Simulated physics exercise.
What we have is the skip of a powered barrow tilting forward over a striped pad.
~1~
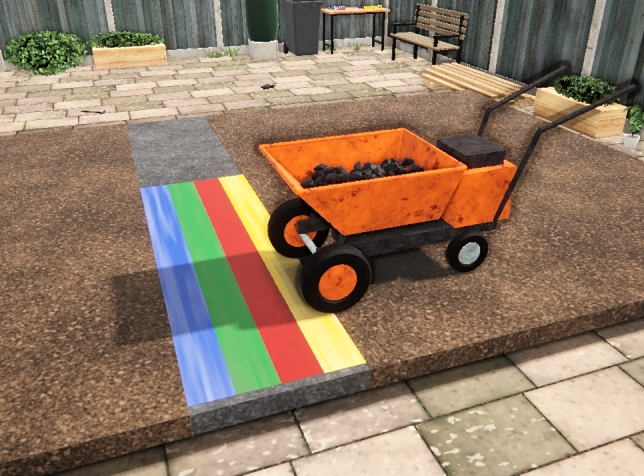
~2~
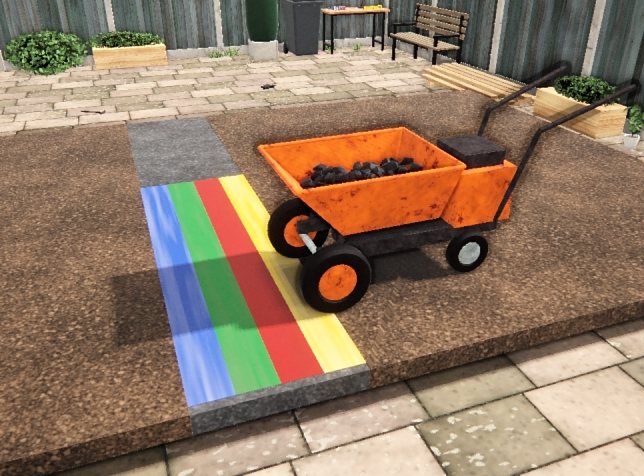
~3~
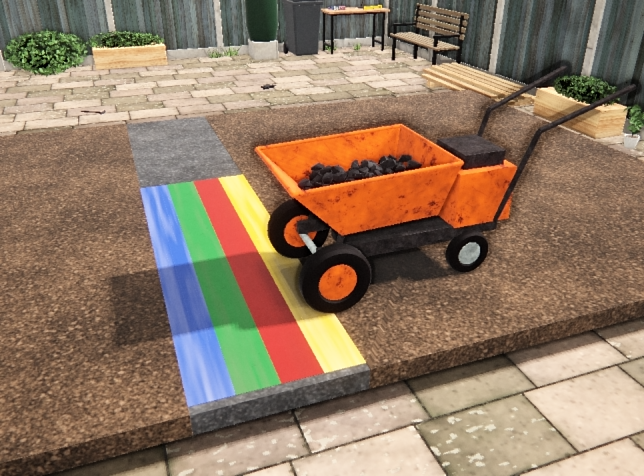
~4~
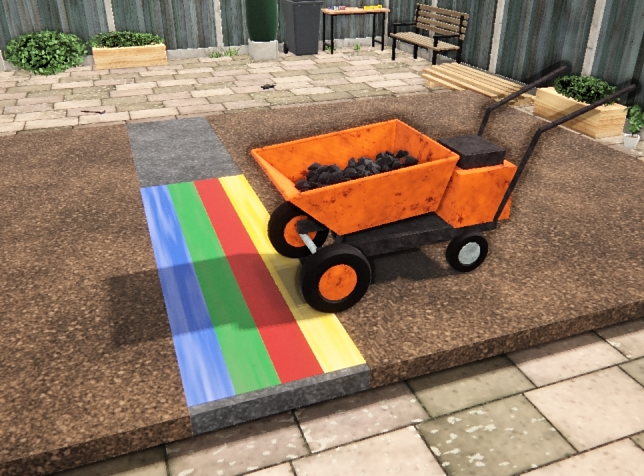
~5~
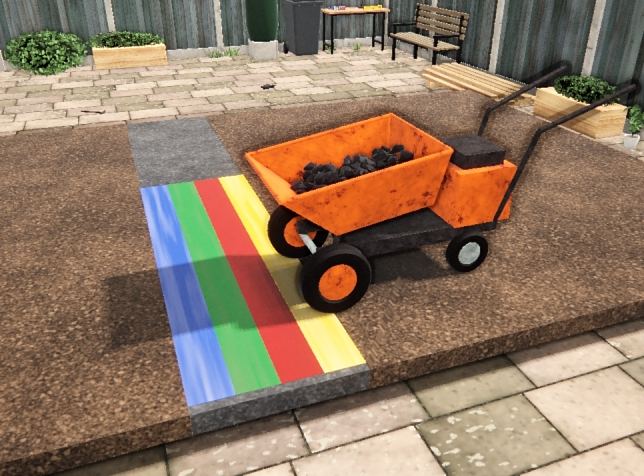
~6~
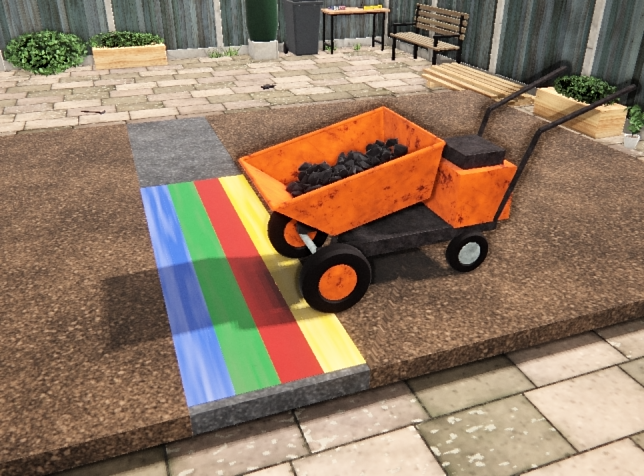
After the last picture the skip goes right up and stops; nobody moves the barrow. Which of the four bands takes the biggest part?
The blue one gets the largest share.
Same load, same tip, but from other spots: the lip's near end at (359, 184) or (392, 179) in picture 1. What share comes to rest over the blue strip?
In turn 10 and 10 in a hundred.
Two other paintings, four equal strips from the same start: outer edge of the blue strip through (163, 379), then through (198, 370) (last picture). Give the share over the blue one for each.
Roughly 40 per cent, and 40 per cent.
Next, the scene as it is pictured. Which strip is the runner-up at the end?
It is that green strip.
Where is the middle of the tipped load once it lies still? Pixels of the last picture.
Roughly at (183, 303).
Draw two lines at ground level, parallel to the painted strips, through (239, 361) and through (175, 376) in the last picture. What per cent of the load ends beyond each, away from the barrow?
Near 80 % and 20 %.
Shortly afterwards, skip tipped well over; the whole lot in the skip.
Next, skip tipped steeply; all but a few in the skip; only a few over the green strip; only a few over the blue strip.
Some moments later, skip tipped right over; near a quarter in the skip; a little over the green strip; near half over the blue strip; near a quarter off the paint.
In the end, skip tipped right over; a little in the skip; none at all over the yellow strip; none at all over the red strip; near a quarter over the green strip; near a third over the blue strip; near a quarter off the paint.
